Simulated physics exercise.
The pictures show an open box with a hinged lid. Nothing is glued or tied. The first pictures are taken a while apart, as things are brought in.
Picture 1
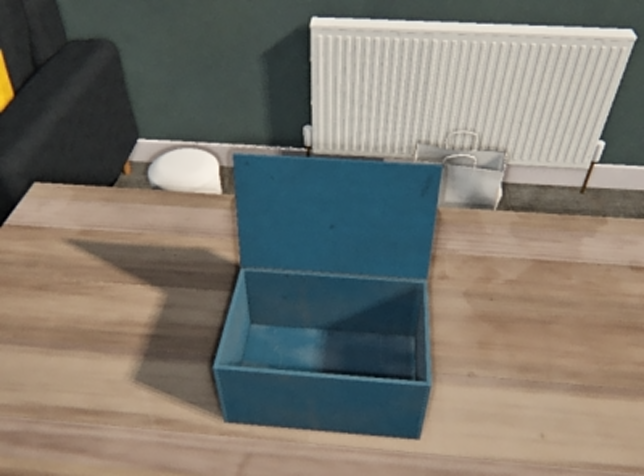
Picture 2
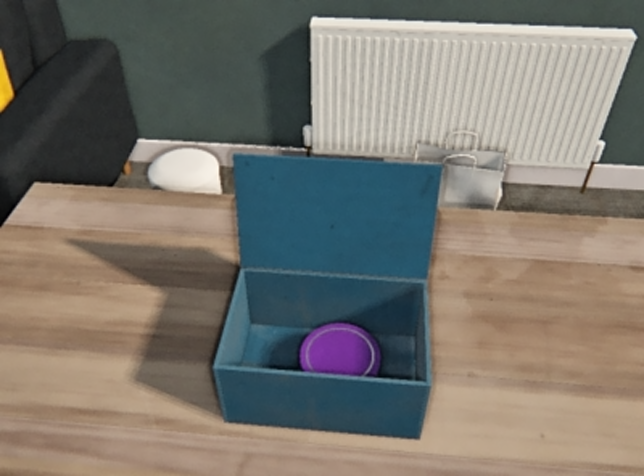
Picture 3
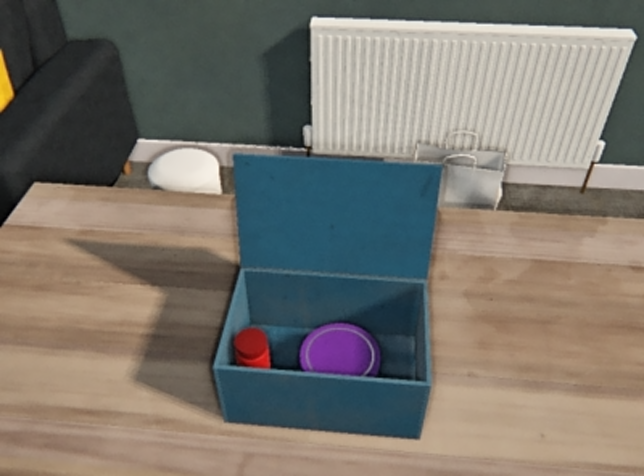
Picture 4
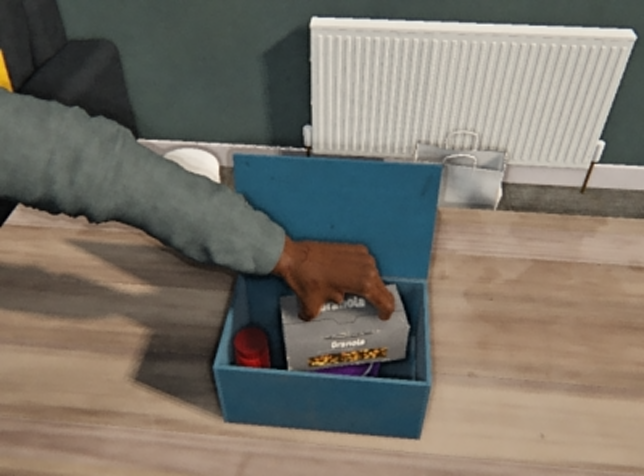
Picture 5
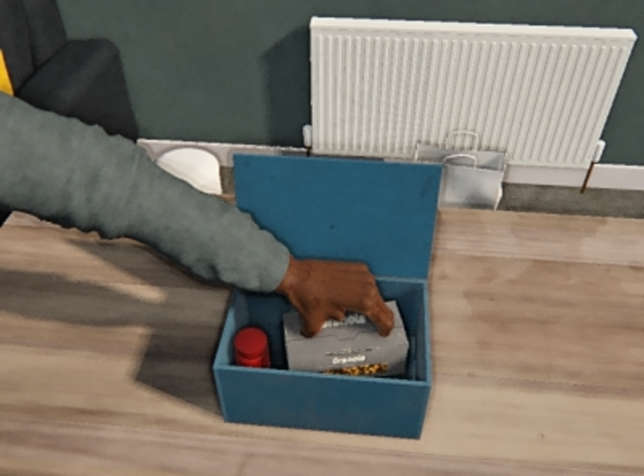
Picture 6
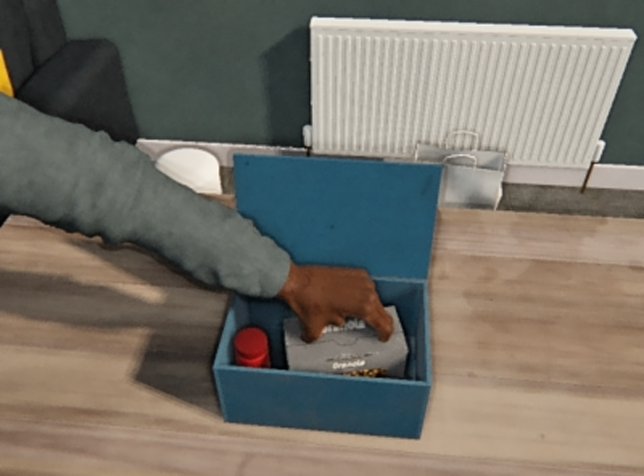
A hand lowers a grey carton into a blue box after purple and red items appear.
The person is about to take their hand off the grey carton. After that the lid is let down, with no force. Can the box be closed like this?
Here the lid shuts flat.
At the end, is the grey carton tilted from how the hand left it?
The grey carton keeps its pose.
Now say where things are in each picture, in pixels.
In the first frame, the last thing is not in view yet.
In the second frame, the last thing is not in view yet.
In the third frame, the last thing is not in view yet; red shaker (254, 365).
The fourth frame shows coming down; grey carton (343, 328); red shaker (254, 365).
The fifth frame shows coming down; grey carton (344, 343); red shaker (254, 365).
The sixth frame shows in place under the hand; grey carton (344, 349); red shaker (254, 365).
Then, 1.20 s on from there, lid 80° above the rim.
Then, 1.80 s on from there, lid 45° above the rim.
Then, 2.20 s on from there, lid 17° above the rim.
In the end, lid shut; all 3 unmoved. At the end, from the last picture's camera, grey carton near (344, 349).
